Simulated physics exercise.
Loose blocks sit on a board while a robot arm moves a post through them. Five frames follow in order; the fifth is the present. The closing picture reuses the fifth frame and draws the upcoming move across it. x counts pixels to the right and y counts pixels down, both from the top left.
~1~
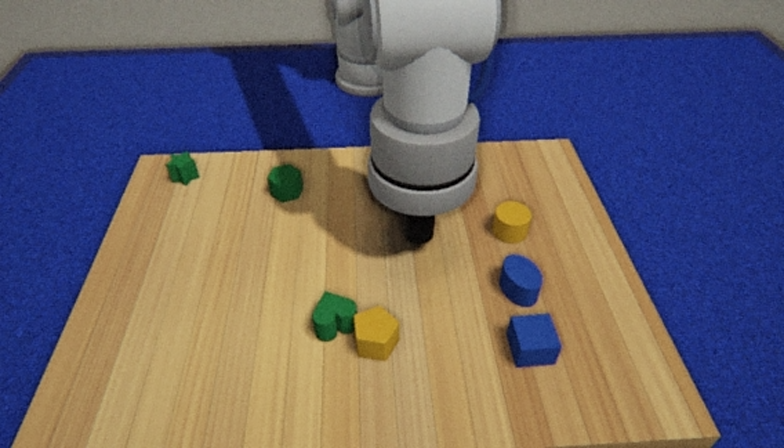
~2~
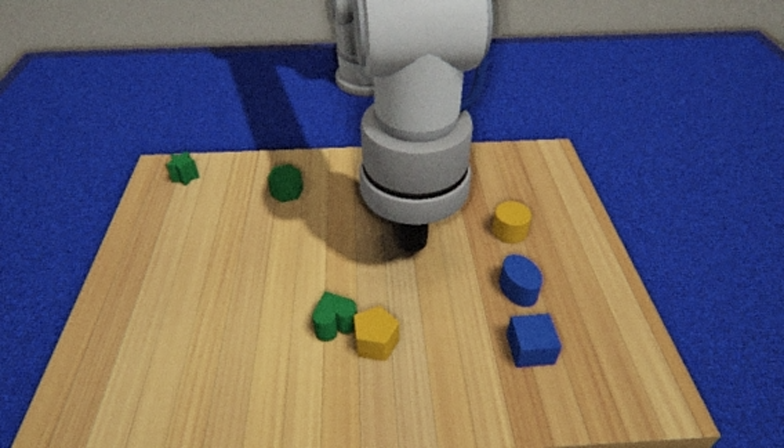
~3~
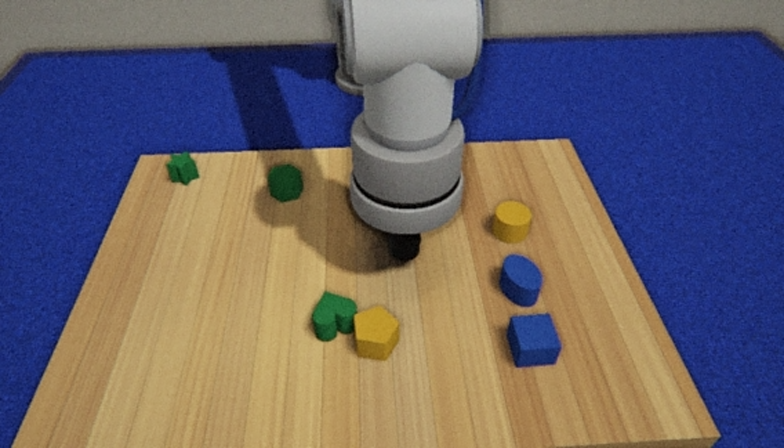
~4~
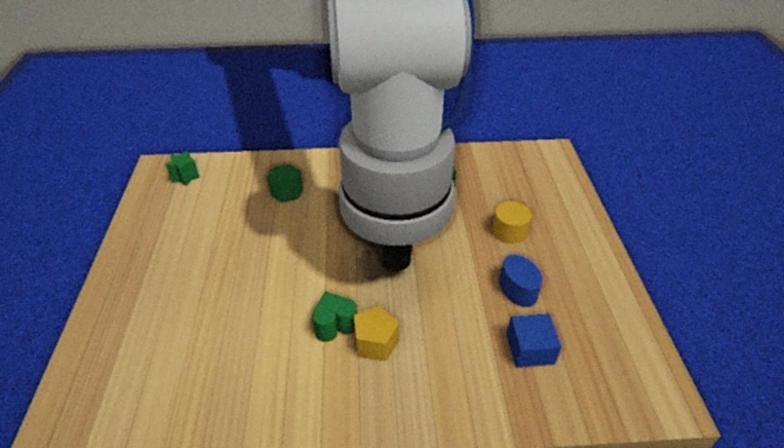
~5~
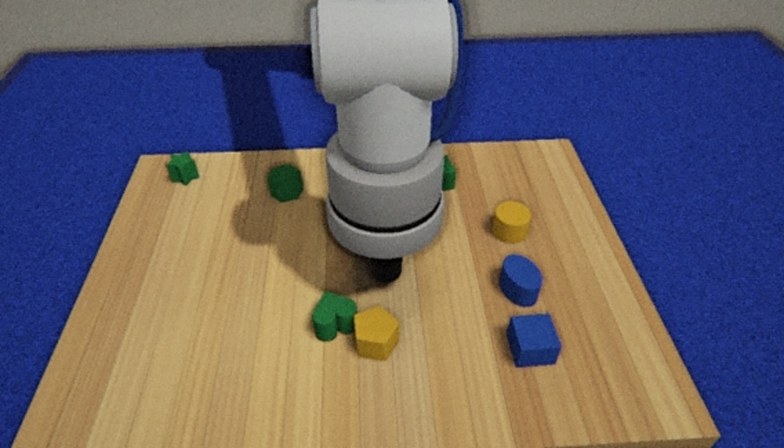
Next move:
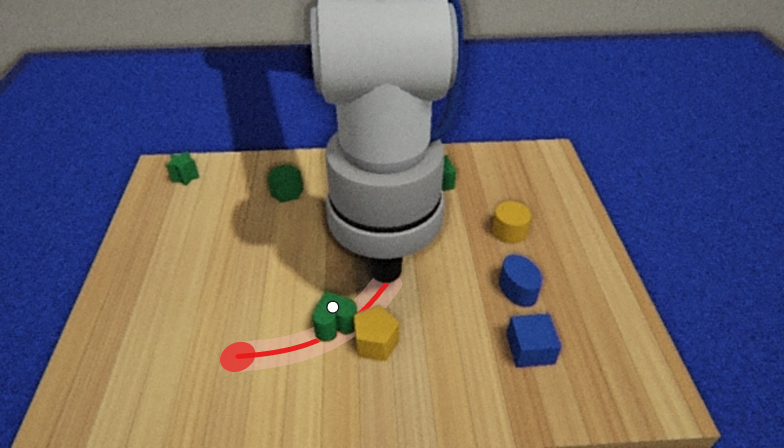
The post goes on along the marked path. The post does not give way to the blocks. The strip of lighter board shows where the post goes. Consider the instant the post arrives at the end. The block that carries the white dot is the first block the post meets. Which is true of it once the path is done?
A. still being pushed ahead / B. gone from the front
Option A.
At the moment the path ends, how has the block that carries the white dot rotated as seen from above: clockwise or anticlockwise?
It is turned clockwise.
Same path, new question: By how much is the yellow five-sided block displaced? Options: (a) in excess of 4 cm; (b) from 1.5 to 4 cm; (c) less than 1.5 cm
Choice c: Less than 1.5 cm.
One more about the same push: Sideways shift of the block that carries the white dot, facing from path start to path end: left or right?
Facing from start to end, it shifts right.
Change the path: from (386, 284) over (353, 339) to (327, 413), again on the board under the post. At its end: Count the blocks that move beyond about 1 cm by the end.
Two blocks.
Path on the board, from (386, 284) over (352, 320) and (300, 347) to (238, 357); the dot is on the green heart block.
The first path, step by step. One third of the way, post (350, 309); green heart block (317, 316), turned 20° clockwise.
Two thirds of the way, post (297, 335); green heart block (260, 338), turned 50° clockwise.
At the end, post (234, 345); green heart block (195, 353), turned 35° clockwise; yellow five-sided block in place.
